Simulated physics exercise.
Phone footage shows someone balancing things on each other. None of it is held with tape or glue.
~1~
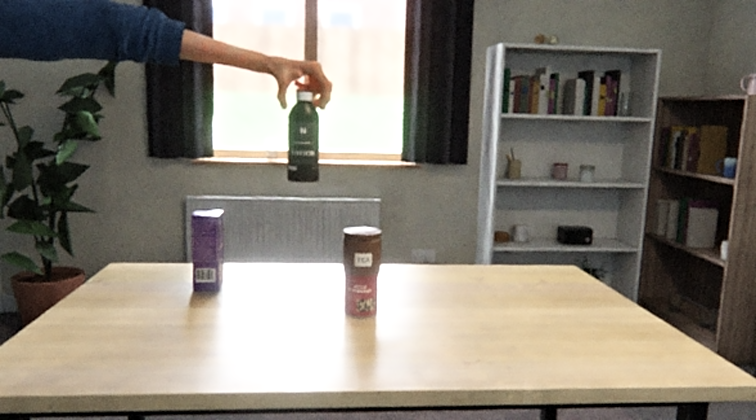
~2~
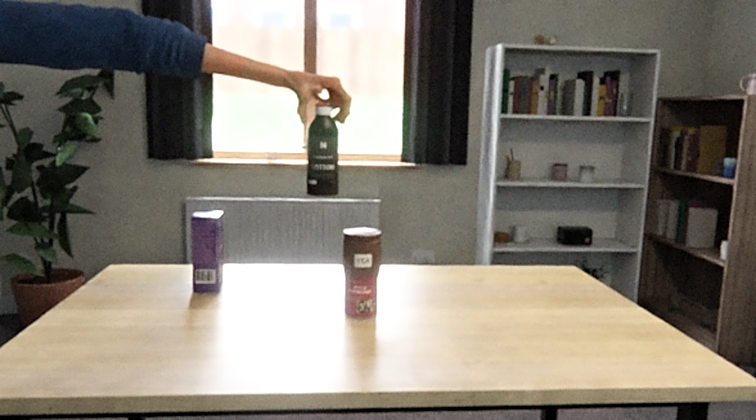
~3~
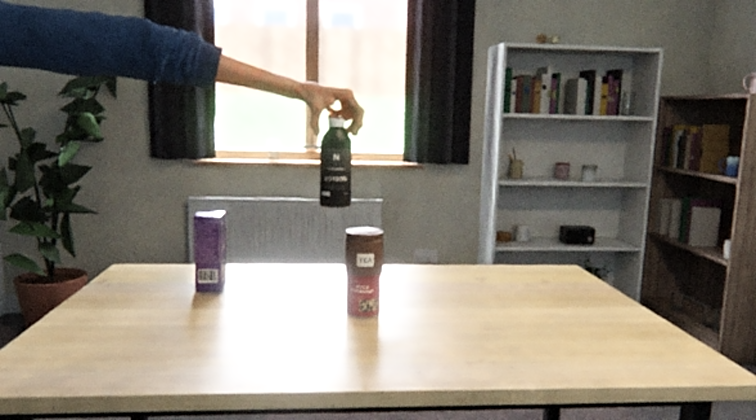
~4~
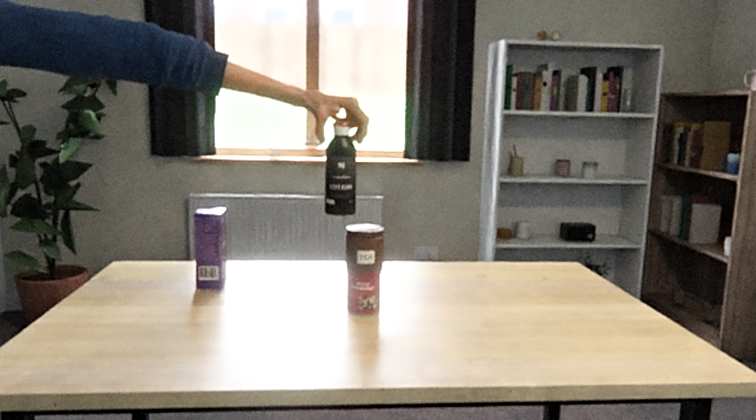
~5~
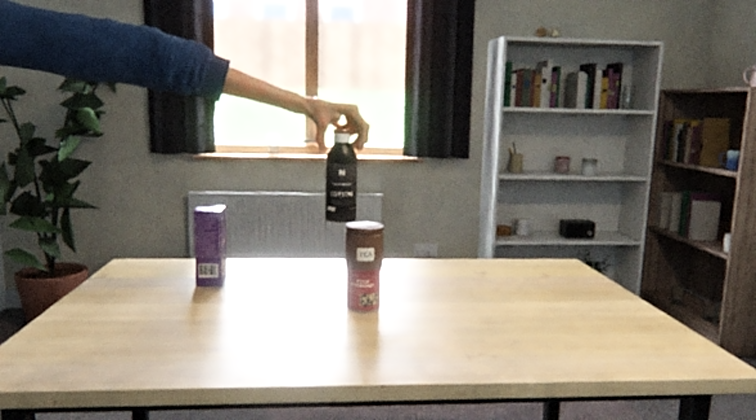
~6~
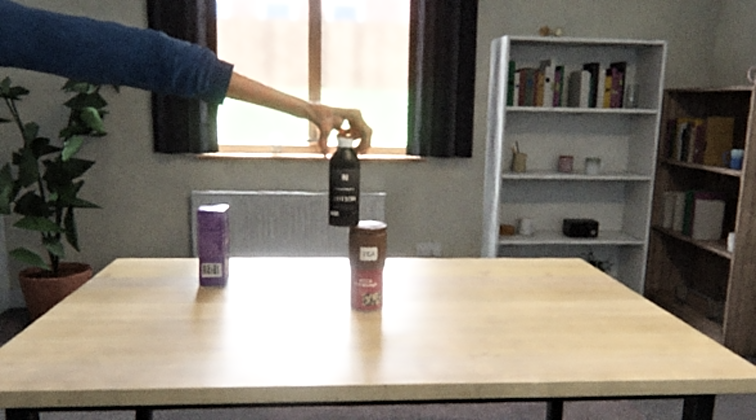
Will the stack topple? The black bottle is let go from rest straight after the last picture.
Yes, it topples.
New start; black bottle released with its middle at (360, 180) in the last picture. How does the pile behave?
Then it stays up.
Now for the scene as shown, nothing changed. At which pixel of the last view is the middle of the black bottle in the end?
Look around (294, 293) in the final frame.
Then, 0.40 s later than the last frame, black bottle now fallen.
Then, 0.60 s later than the last frame, things are still on the move.
When it is over, fallen, black bottle; the other 3 as before. End places, in pixels of the last picture, black bottle near (294, 293). The pile loses its balance.
